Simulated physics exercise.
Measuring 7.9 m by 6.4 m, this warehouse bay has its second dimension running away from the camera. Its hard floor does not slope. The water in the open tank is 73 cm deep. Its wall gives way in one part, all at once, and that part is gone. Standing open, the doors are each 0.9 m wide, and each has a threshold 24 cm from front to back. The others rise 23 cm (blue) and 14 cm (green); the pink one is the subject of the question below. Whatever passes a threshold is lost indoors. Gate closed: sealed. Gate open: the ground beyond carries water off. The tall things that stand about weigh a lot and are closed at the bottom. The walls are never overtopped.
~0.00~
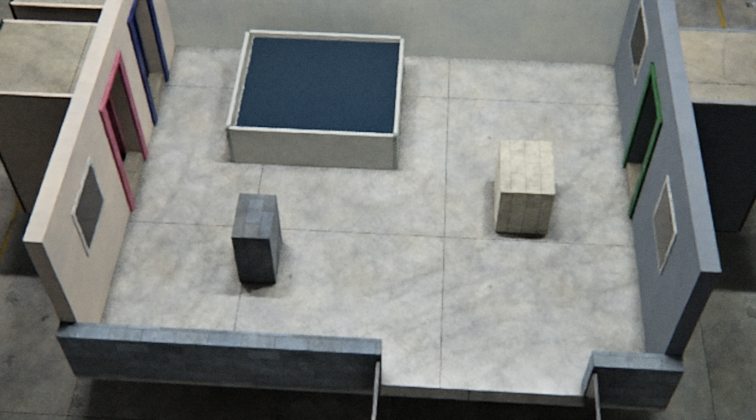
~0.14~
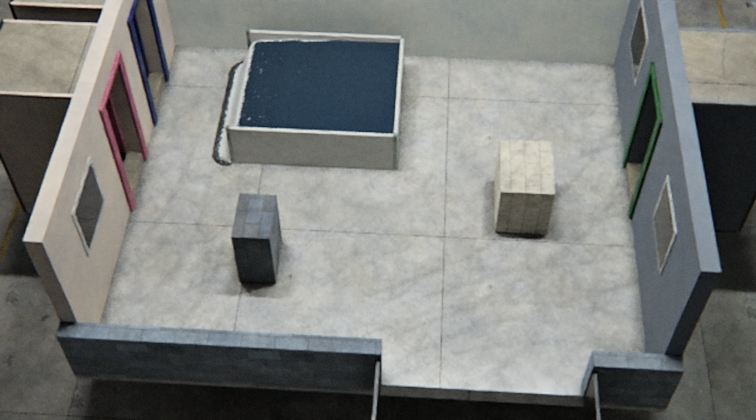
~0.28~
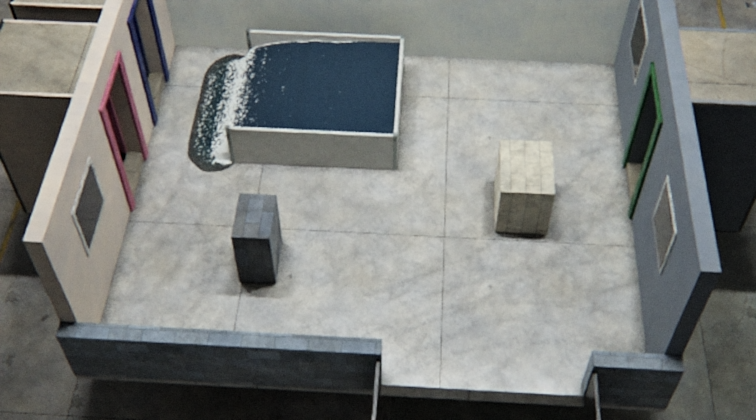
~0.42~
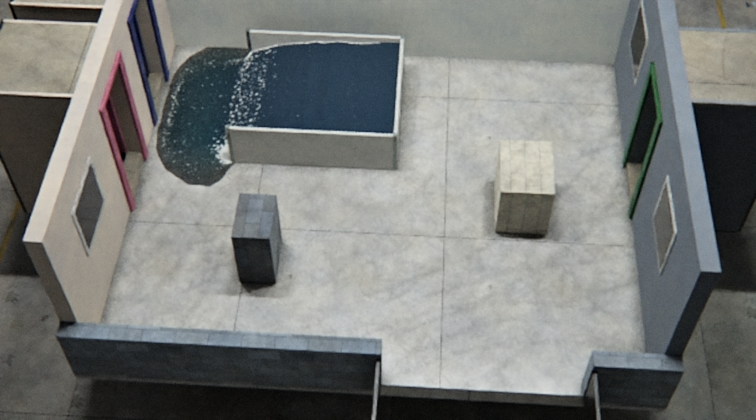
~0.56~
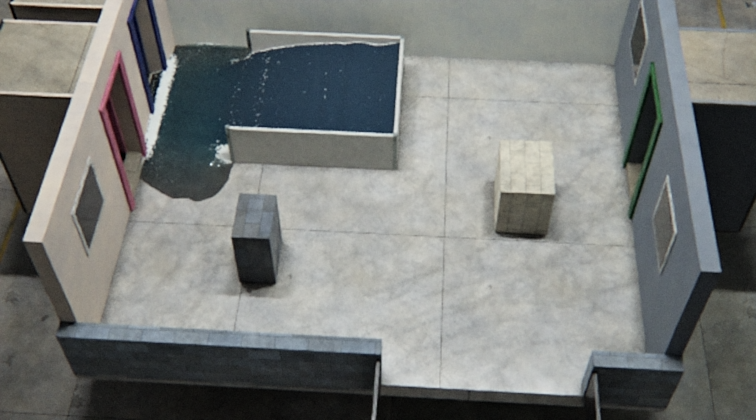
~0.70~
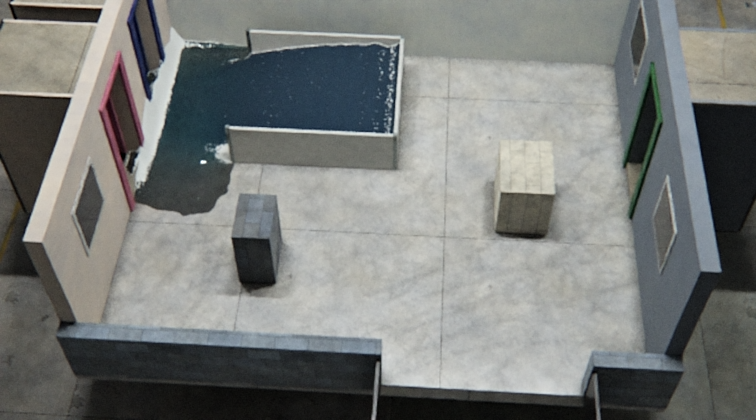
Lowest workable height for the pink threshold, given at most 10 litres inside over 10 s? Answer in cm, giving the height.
Roughly 28 cm.
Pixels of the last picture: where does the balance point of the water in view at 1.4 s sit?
I'd put it close to (268, 116).
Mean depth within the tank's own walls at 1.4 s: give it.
Roughly 43 cm on average.
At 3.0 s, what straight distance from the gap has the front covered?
The front sits around 5.2 m out.
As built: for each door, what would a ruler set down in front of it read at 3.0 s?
Depth at blue 38 cm, at green 0 cm, at pink 25 cm.
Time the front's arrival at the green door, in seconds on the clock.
Green door: 5.0 seconds.
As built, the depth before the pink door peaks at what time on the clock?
The level tops out around 1.8 s.
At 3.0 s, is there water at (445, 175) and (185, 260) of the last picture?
Point 1: Unreached by liquid; point 2: Soaking.
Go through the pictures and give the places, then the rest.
The first frame shows the open tank at (319, 84) is whole and still, 73 cm deep; the pink door at (126, 140) is dry.
In the second frame, the gap is at (243, 100), the front 0.3 m out at (219, 157); the back of the open tank holds 73 cm.
In the third frame, the front is at (193, 142), 0.8 m from the gap at (244, 102); 1.7 m2 of floor is wet, 73 cm left at the back.
In the fourth frame, the front is at (162, 138), 1.3 m from the gap at (244, 103); 3.5 m2 of floor is wet, 73 cm left at the back.
In the fifth frame, the front is at (147, 109), 1.6 m from the gap at (244, 104); 4.7 m2 of floor is wet, 73 cm left at the back.
In the sixth frame, the gap is at (244, 104), the front 1.7 m out at (140, 109); the back of the open tank holds 67 cm; water is at the pink door at (126, 140).
After 1.4 s water covers 15 % of the floor, deepest (56 cm) near (175, 49); 29 cm at the pink door, 4 litres in over its 22 cm threshold.
After 3.0 s water covers 35 % of the floor, deepest (40 cm) near (174, 56); 25 cm at the pink door, 36 litres in over its 22 cm threshold.
After 10.0 s water covers 100 % of the floor, deepest (14 cm) near (240, 73); 10 cm at the pink door, 40 litres in over its 22 cm threshold.
At the pink door as built, the water arrived by 0.7 s and peaked near 30 cm at 1.8 s.
Run again over the same 10 s with other heights there, 34 litres in over 23 cm, 5 litres over 31 cm. The limit of 10 litres is kept from about 28 cm up.
